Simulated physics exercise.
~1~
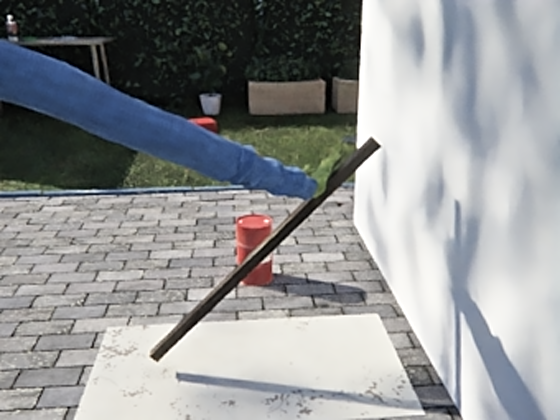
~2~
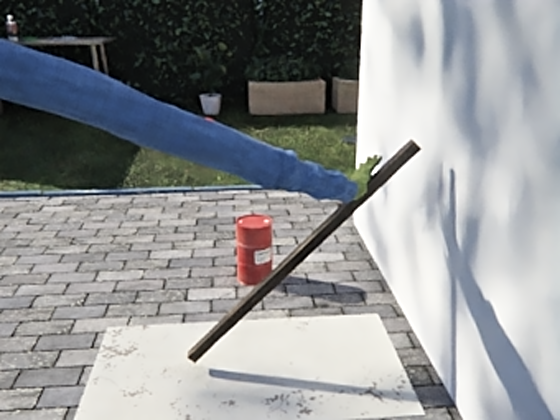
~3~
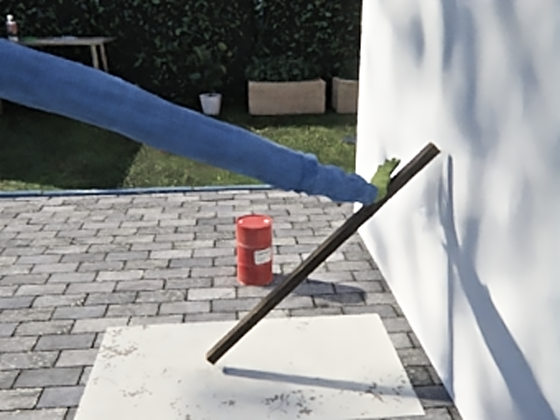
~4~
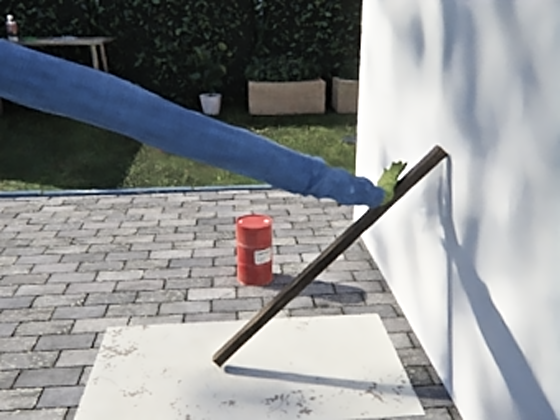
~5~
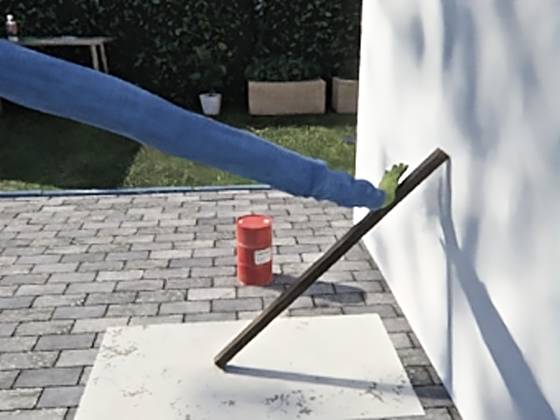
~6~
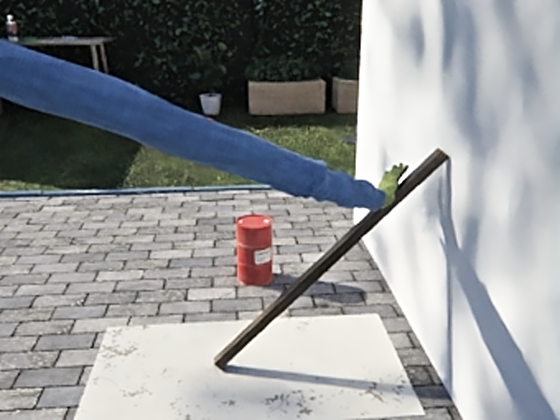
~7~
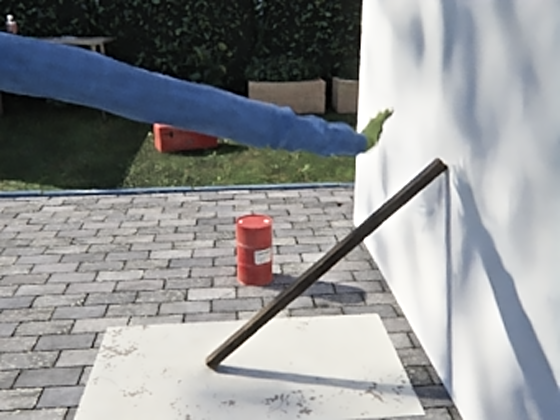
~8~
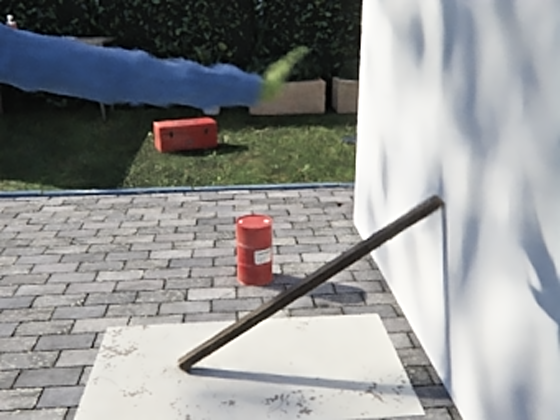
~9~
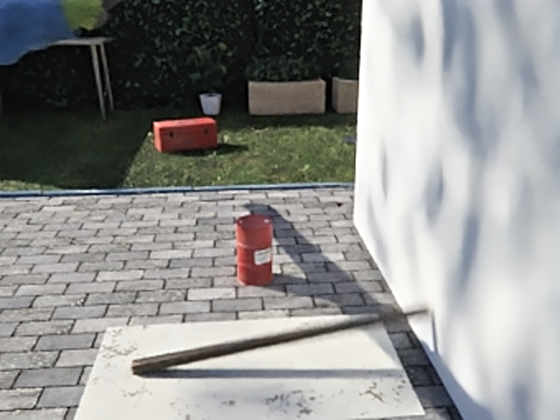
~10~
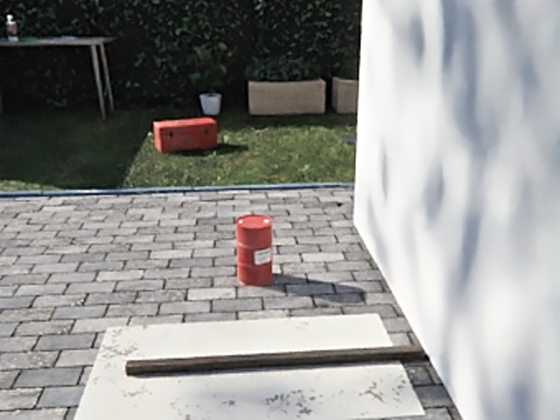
On a paved patio, a gloved hand leans a dark pole against a white wall, lets go, and it slides down flat.
